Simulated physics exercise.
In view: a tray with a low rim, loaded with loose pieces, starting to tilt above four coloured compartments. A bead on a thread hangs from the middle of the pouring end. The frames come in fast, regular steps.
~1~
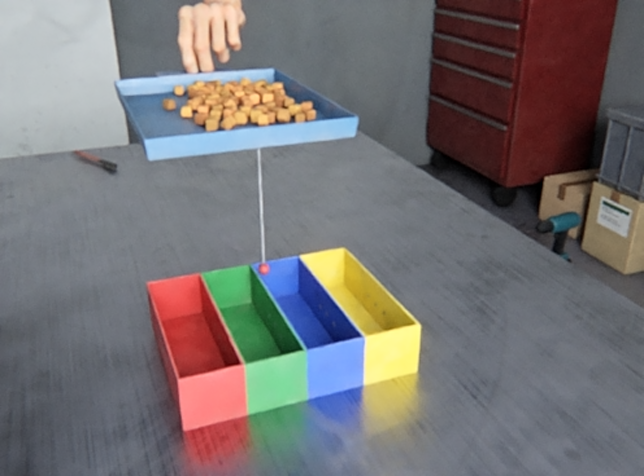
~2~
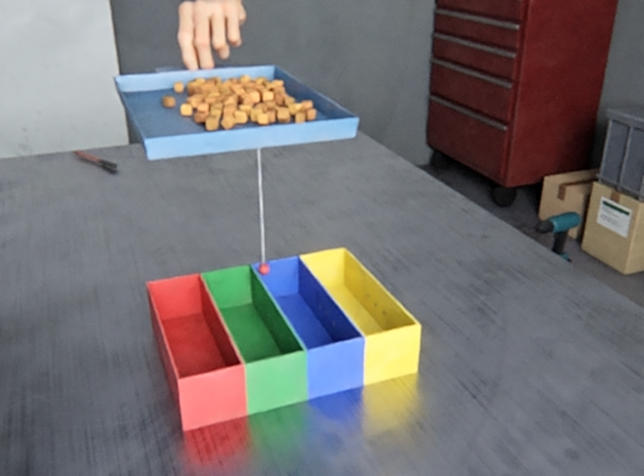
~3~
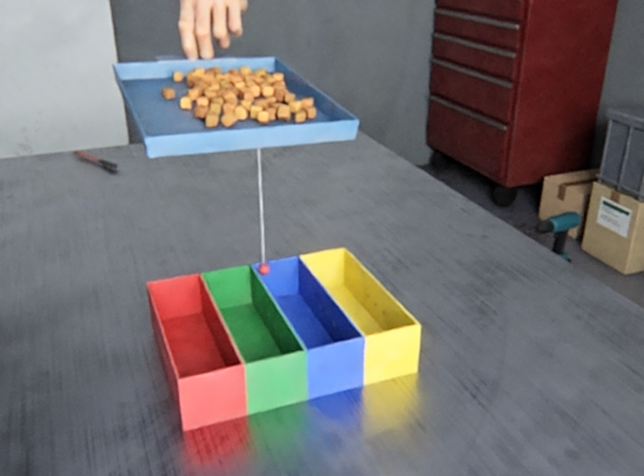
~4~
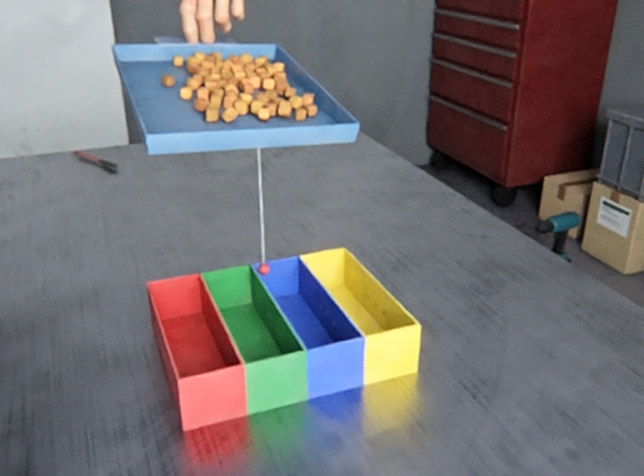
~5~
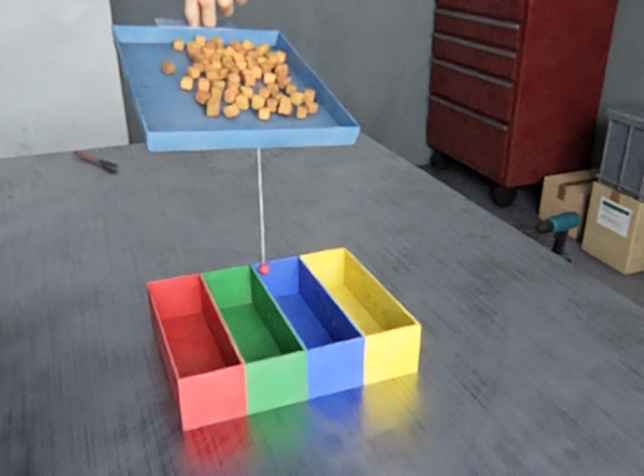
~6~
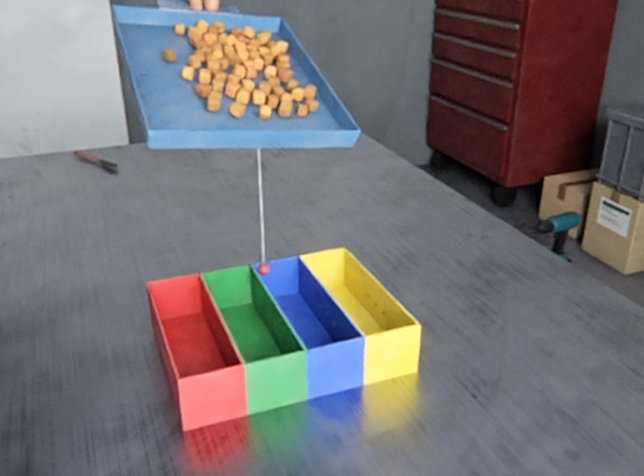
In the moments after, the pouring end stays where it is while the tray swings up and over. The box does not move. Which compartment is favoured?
Fullest: The yellow cell.
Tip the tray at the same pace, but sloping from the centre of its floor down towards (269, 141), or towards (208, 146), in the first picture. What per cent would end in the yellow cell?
The first gives 40 %, the second 0 %.
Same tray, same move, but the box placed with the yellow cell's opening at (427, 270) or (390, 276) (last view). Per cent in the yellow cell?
First some 10, then 30 per cent.
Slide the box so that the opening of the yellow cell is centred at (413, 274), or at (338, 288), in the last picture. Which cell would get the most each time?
The first try: That blue cell. The second: The cell in yellow.
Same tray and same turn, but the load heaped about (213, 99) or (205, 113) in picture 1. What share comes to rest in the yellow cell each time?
About 50 and 40 per cent.
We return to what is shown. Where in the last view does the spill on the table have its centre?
Around (427, 323).
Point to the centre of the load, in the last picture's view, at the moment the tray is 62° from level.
Around (307, 98).
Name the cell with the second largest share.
It is that blue cell.
Shortly afterwards, tray tipped steeply; the whole lot on the tray.
Next, tray tipped past a quarter turn; all but a few on the tray; only a few in the yellow cell; only a few falling or outside the box.
Some moments later, tray tipped past a quarter turn; near half in the yellow cell; near a quarter in the blue cell; near a quarter falling or outside the box.
In the end, tray tipped past a quarter turn; near half in the yellow cell; near a quarter in the blue cell; none at all in the red cell; none at all in the green cell; near a quarter outside the box.
